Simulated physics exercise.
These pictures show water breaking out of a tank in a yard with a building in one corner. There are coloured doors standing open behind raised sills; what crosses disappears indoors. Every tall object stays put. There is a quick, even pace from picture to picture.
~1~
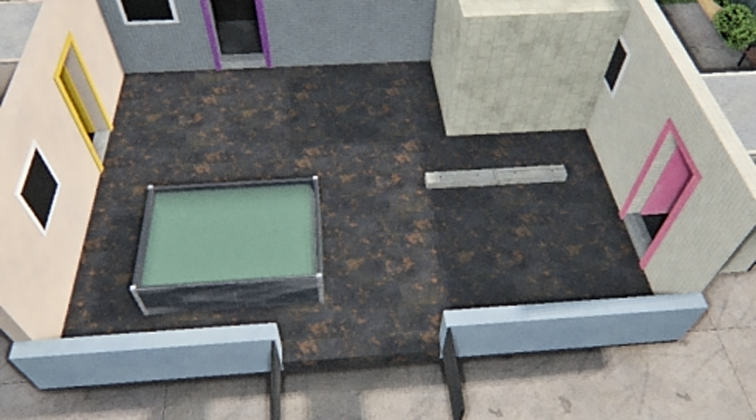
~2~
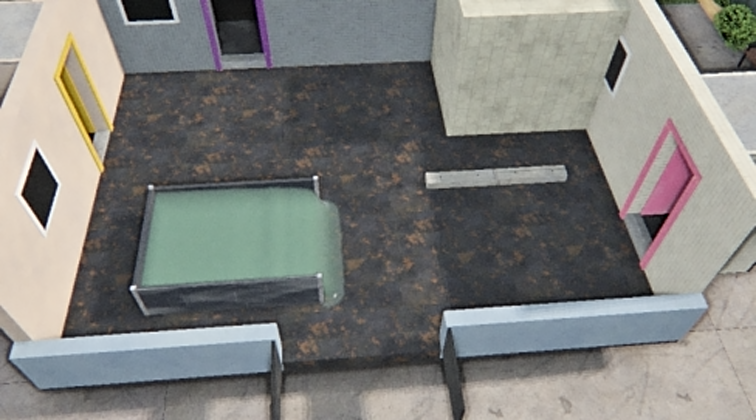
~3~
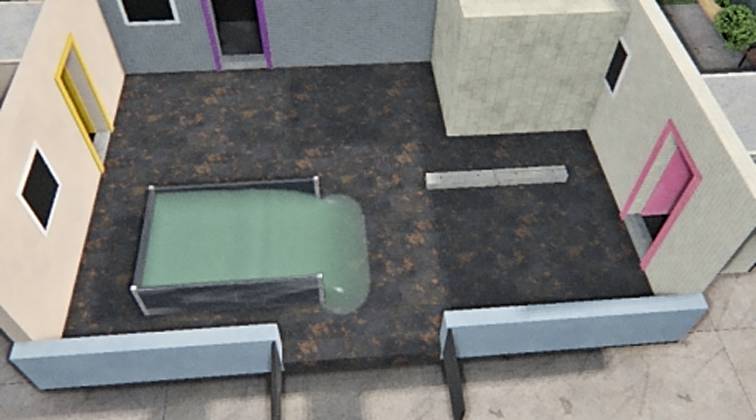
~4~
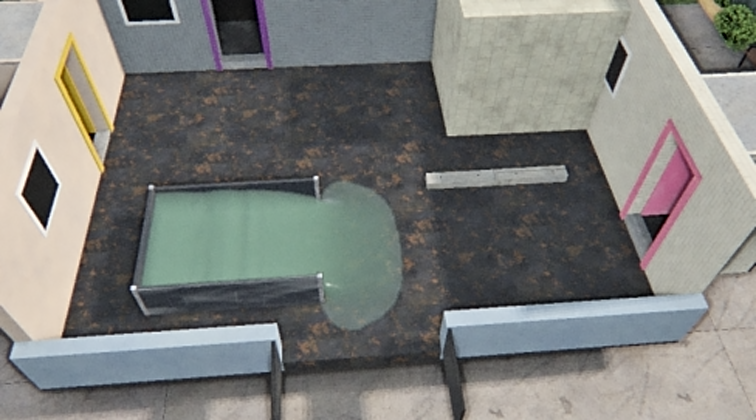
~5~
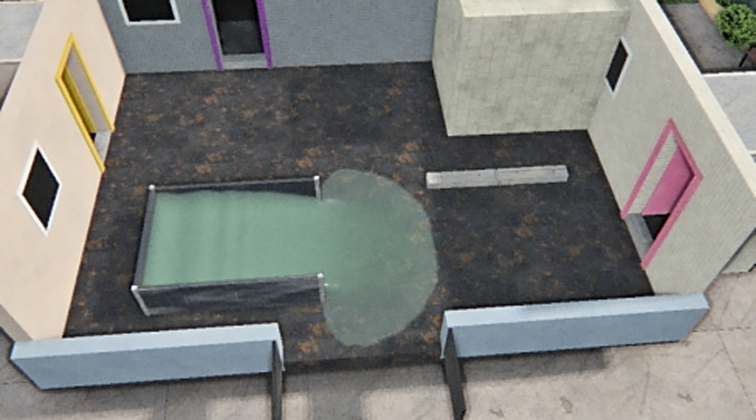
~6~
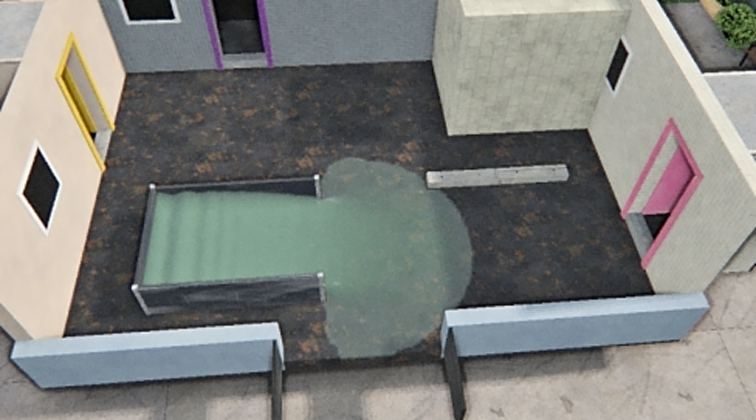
To begin with, a rectangular tank of green water sits whole and still on the dark floor of a walled yard with coloured doors. Its right side opens and water pours out, then spreads rightward in a widening rounded sheet, reaching the low pale block and the gap between the blue front walls.
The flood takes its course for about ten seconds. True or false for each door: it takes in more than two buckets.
For the yellow door, false; for the purple door, false; for the pink door, true.
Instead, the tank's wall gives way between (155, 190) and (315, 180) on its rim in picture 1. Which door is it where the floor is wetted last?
It's the door marked pink.
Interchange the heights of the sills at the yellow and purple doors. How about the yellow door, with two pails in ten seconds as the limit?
With the sills exchanged, the yellow door falls below the cutoff.
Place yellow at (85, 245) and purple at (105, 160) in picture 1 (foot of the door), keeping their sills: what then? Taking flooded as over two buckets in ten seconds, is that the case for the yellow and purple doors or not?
Note: Yellow falls short; purple falls short.
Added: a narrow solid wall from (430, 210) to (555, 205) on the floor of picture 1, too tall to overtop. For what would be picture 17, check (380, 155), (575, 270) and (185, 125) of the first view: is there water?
Outcome per location, in sequence: Soaking, soaking, unsoaked.
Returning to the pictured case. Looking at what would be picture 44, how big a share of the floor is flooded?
Around 55 percent.
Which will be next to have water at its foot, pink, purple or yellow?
Answer: The pink one.
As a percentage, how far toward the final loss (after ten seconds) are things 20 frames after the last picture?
That comes to 35 per cent, as I work it out.
A moment on, water covers 30 % of the floor; the yellow door not reached, the purple door not reached, the pink door not reached.
Next, water covers 40 % of the floor; the yellow door not reached, the purple door not reached, the pink door under two buckets in.
Then, water covers 45 % of the floor; the yellow door not reached, the purple door not reached, the pink door over two buckets in.
Later, water covers 55 % of the floor; the yellow door not reached, the purple door wet at the sill, nothing in, the pink door far over two buckets in.
In the end, water covers 85 % of the floor; the yellow door wet at the sill, nothing in, the purple door wet at the sill, nothing in, the pink door far over two buckets in.
